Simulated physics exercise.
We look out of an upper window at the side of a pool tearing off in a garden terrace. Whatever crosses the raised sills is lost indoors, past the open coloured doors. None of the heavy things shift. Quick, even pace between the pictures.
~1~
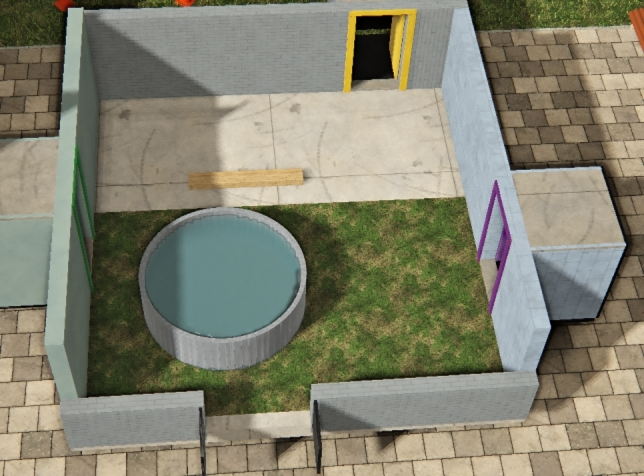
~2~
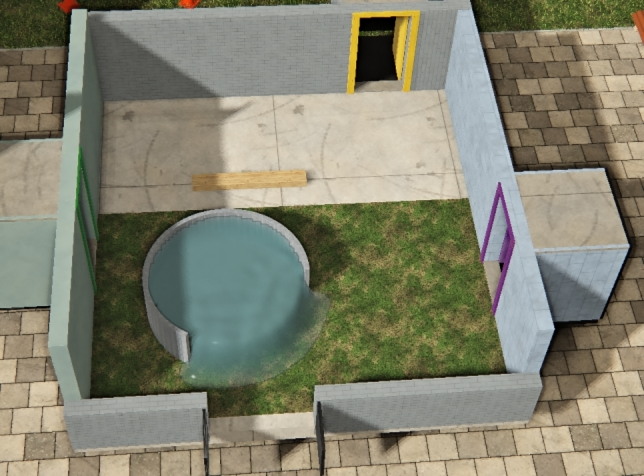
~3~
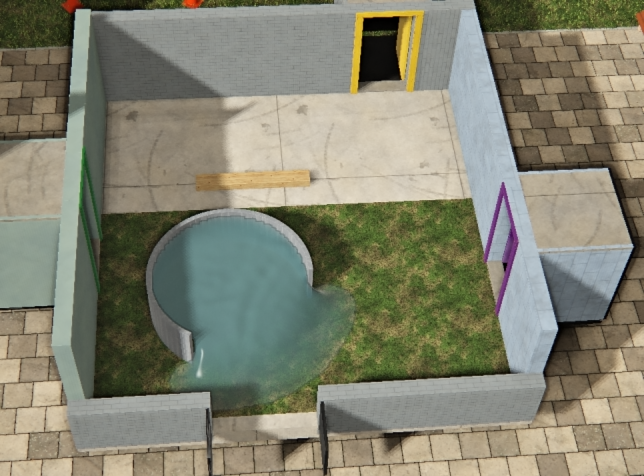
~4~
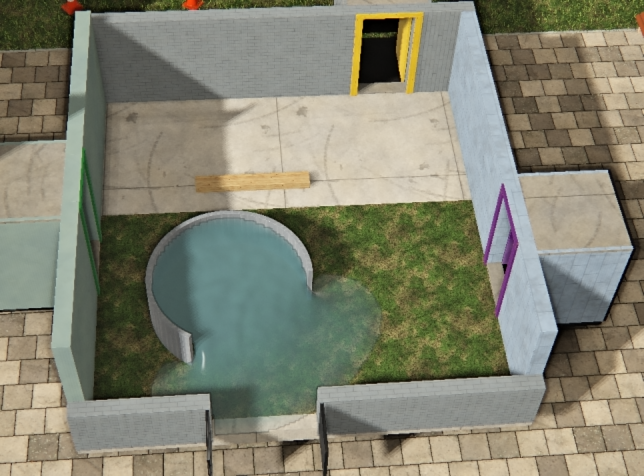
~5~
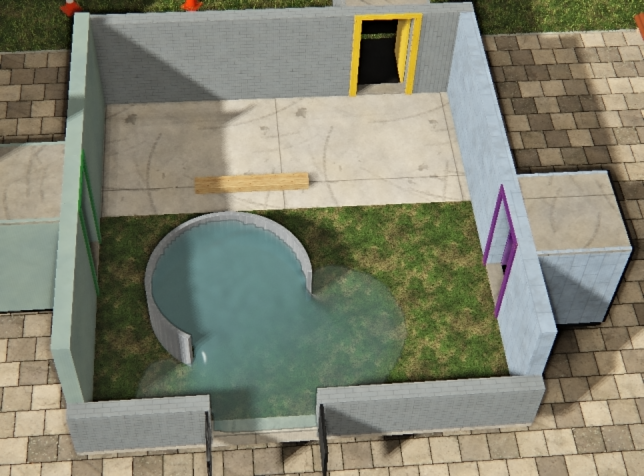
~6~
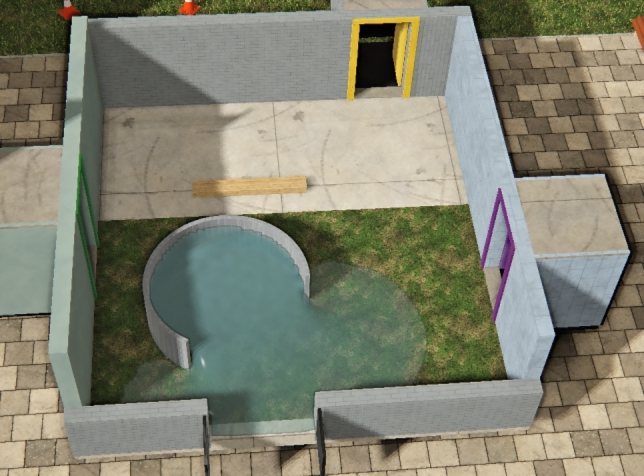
At first, still water fills a round grey tank on the grass of a walled terrace, seen from above. Then the tank's lower right side is open and water pours out over the lawn, spreading steadily to the right and toward the gap in the near wall as a thin, clear sheet.
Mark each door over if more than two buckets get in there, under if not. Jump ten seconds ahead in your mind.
Purple door: Over, green door: Under, yellow door: Over.
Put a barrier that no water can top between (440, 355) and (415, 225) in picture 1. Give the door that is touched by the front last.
I say the door marked yellow.
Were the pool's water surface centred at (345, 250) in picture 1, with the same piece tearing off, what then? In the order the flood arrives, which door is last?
Bringing up the rear is the green-painted one.
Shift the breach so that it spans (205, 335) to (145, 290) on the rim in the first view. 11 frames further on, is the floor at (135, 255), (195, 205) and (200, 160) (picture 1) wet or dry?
Point one reached; point two not reached; point three not reached.
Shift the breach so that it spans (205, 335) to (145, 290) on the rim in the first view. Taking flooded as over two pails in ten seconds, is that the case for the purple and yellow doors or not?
Result - purple door: Misses the line; yellow door: Misses the line.
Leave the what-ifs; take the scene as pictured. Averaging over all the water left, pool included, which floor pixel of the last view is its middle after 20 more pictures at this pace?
The water centres close to (338, 332).
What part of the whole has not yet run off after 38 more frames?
Around 62 percent.
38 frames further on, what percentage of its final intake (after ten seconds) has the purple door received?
It would be roughly 95 percent of the ten-second total.
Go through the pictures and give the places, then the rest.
The first picture shows still water in the round tank at (223, 275).
In the second picture, water pours out at (270, 348) and has run to (317, 295).
In the third picture, water pours out at (273, 349) and has run to (343, 293).
In the fourth picture, the front is at (366, 294), out from the gap at (273, 353).
In the fifth picture, water pours out at (273, 354) and has run to (384, 291).
In the sixth picture, the front is at a hidden place, out from the gap at (271, 358).
A moment on, water covers 30 % of the floor; the purple door not reached, the green door not reached, the yellow door not reached.
Next, water covers 35 % of the floor; the purple door wet at the sill, nothing in, the green door not reached, the yellow door not reached.
Then, water covers 45 % of the floor; the purple door over two buckets in, the green door wet at the sill, nothing in, the yellow door not reached.
Later, water covers 75 % of the floor; the purple door over two buckets in, the green door wet at the sill, nothing in, the yellow door under two buckets in.
In the end, water covers 95 % of the floor; the purple door over two buckets in, the green door wet at the sill, nothing in, the yellow door over two buckets in.
